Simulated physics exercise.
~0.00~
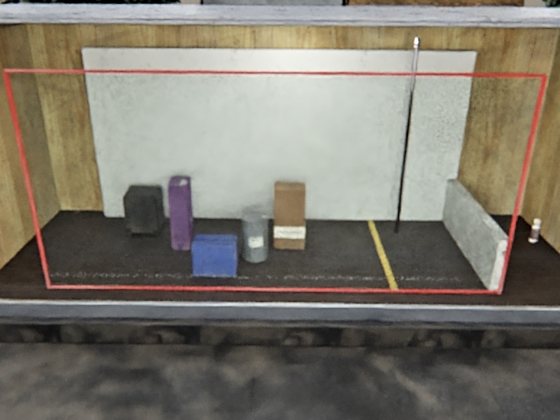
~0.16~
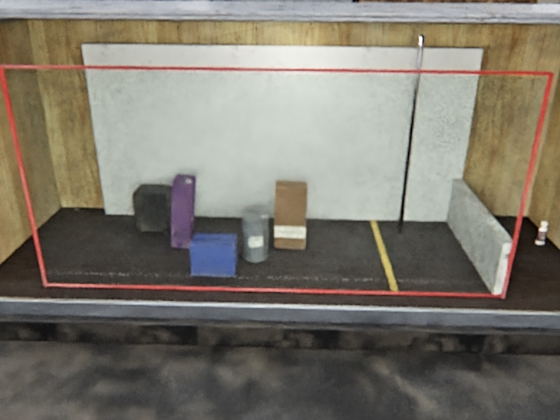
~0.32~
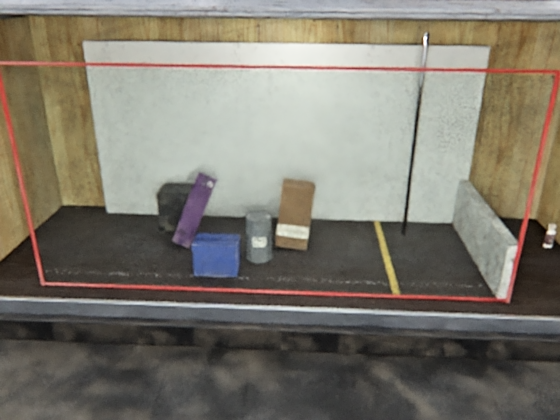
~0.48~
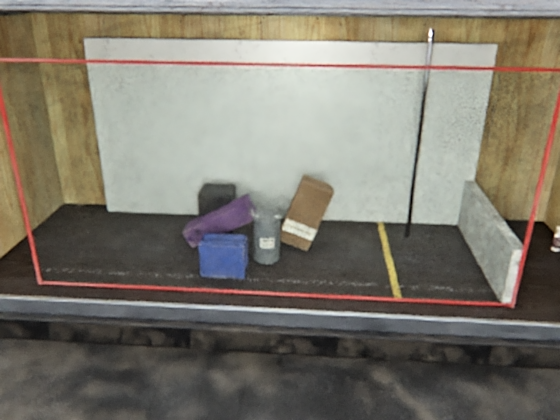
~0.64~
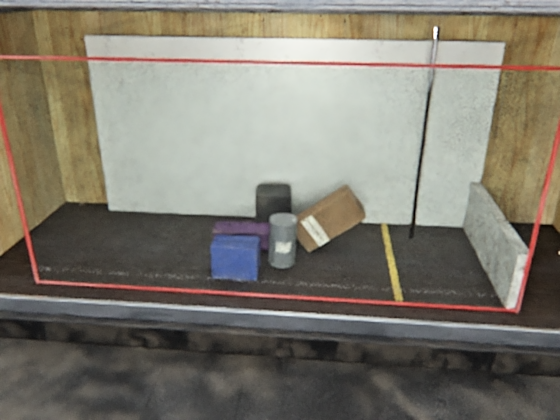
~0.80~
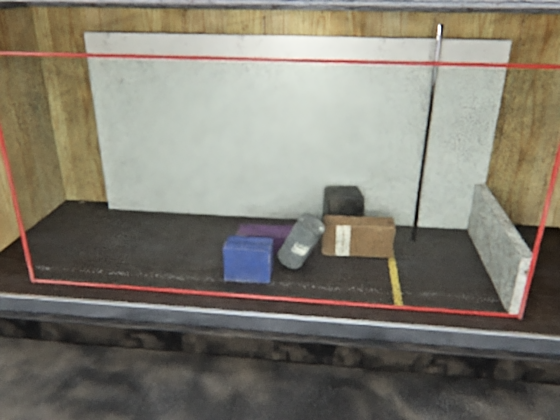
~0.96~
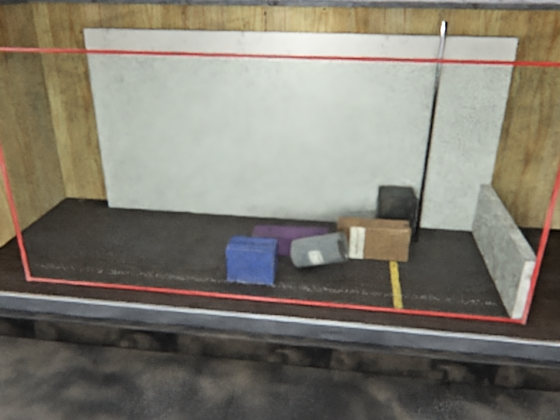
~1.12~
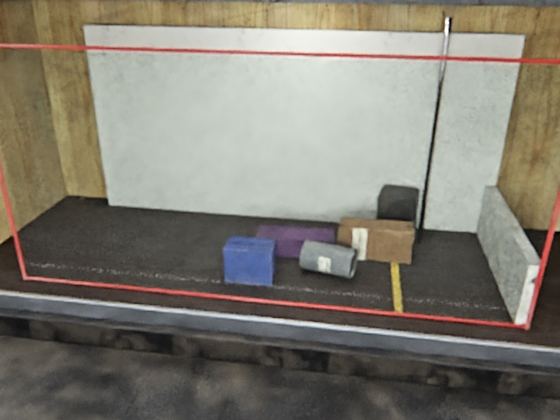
In a van bay, goods slide and topple rightward, stopping beside a blue carton still upright.
